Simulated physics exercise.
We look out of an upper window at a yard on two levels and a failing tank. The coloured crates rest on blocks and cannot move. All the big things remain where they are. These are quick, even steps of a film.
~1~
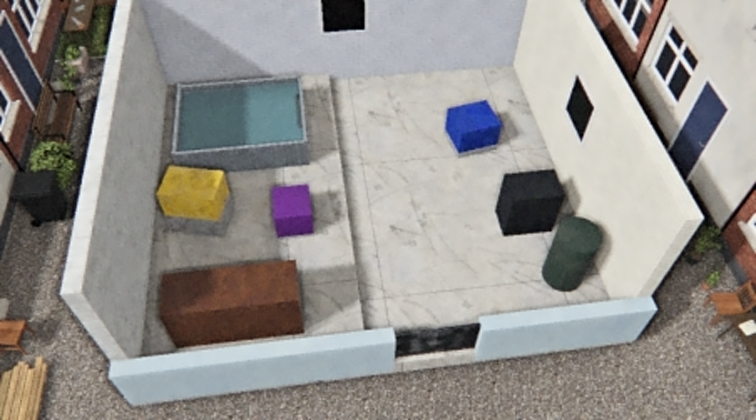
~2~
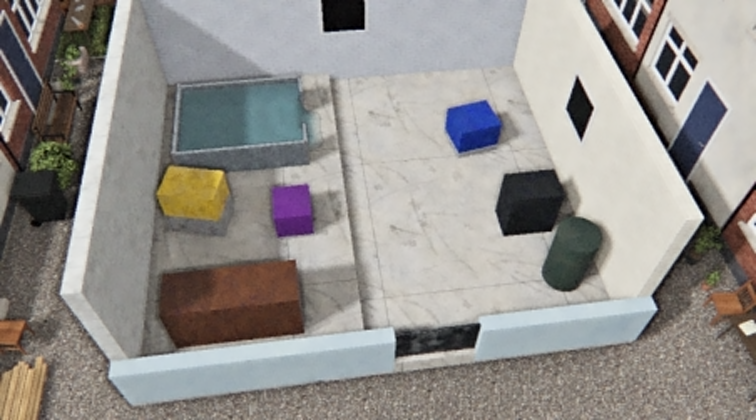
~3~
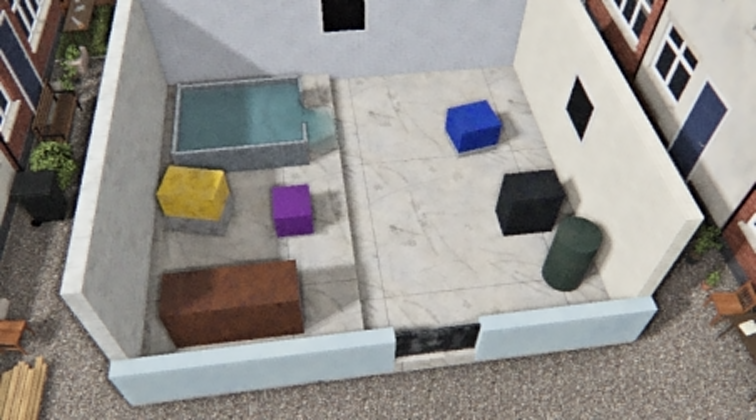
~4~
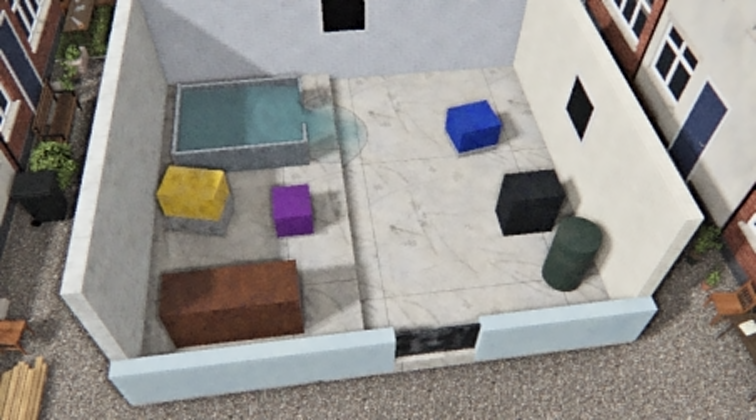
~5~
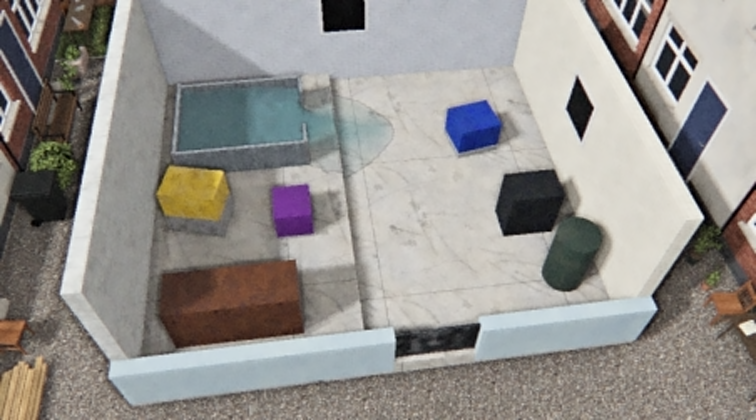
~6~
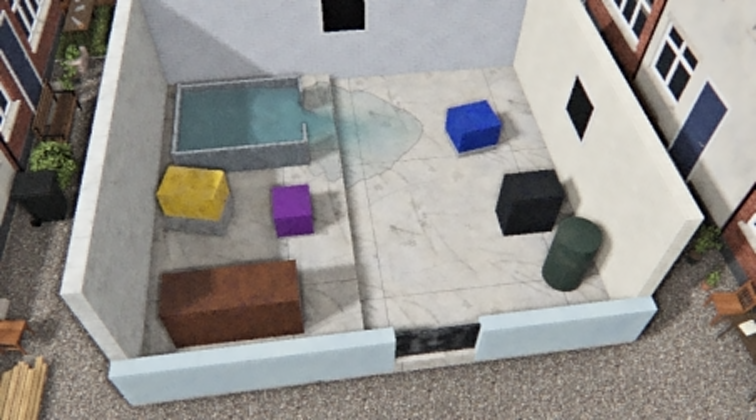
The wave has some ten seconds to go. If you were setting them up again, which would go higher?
I'd say the blue crate goes higher, the yellow crate can stay, the purple crate can stay.
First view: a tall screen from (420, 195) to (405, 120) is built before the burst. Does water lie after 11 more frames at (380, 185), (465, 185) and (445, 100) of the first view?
In turn: Wet, no water, under water.
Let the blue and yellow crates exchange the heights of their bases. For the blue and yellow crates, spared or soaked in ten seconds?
Well, blue stays untouched and yellow stays untouched then.
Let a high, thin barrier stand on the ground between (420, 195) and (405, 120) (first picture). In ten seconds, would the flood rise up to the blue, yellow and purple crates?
Verdict: Blue crate is left alone, yellow crate is left alone, purple crate is left alone.
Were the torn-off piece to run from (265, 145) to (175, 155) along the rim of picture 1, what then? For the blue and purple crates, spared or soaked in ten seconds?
I expect blue remains untouched while purple goes wet.
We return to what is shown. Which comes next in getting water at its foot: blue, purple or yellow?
I reckon it's the blue-painted one.
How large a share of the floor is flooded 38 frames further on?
Some 55 per cent.
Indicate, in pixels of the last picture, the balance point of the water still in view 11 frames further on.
The water's centre sits above (313, 131).
A moment on, water covers 25 % of the floor; the blue crate water round its plinth, the yellow crate not reached, the purple crate not reached.
Next, water covers 35 % of the floor; the blue crate water round its plinth, the yellow crate not reached, the purple crate not reached.
Then, water covers 45 % of the floor; the blue crate water round its plinth, the yellow crate not reached, the purple crate not reached.
Later, water covers 55 % of the floor; the blue crate water round its plinth, the yellow crate not reached, the purple crate not reached.
In the end, water covers 65 % of the floor; the blue crate was topped, the yellow crate stayed above the water, the purple crate stayed above the water.
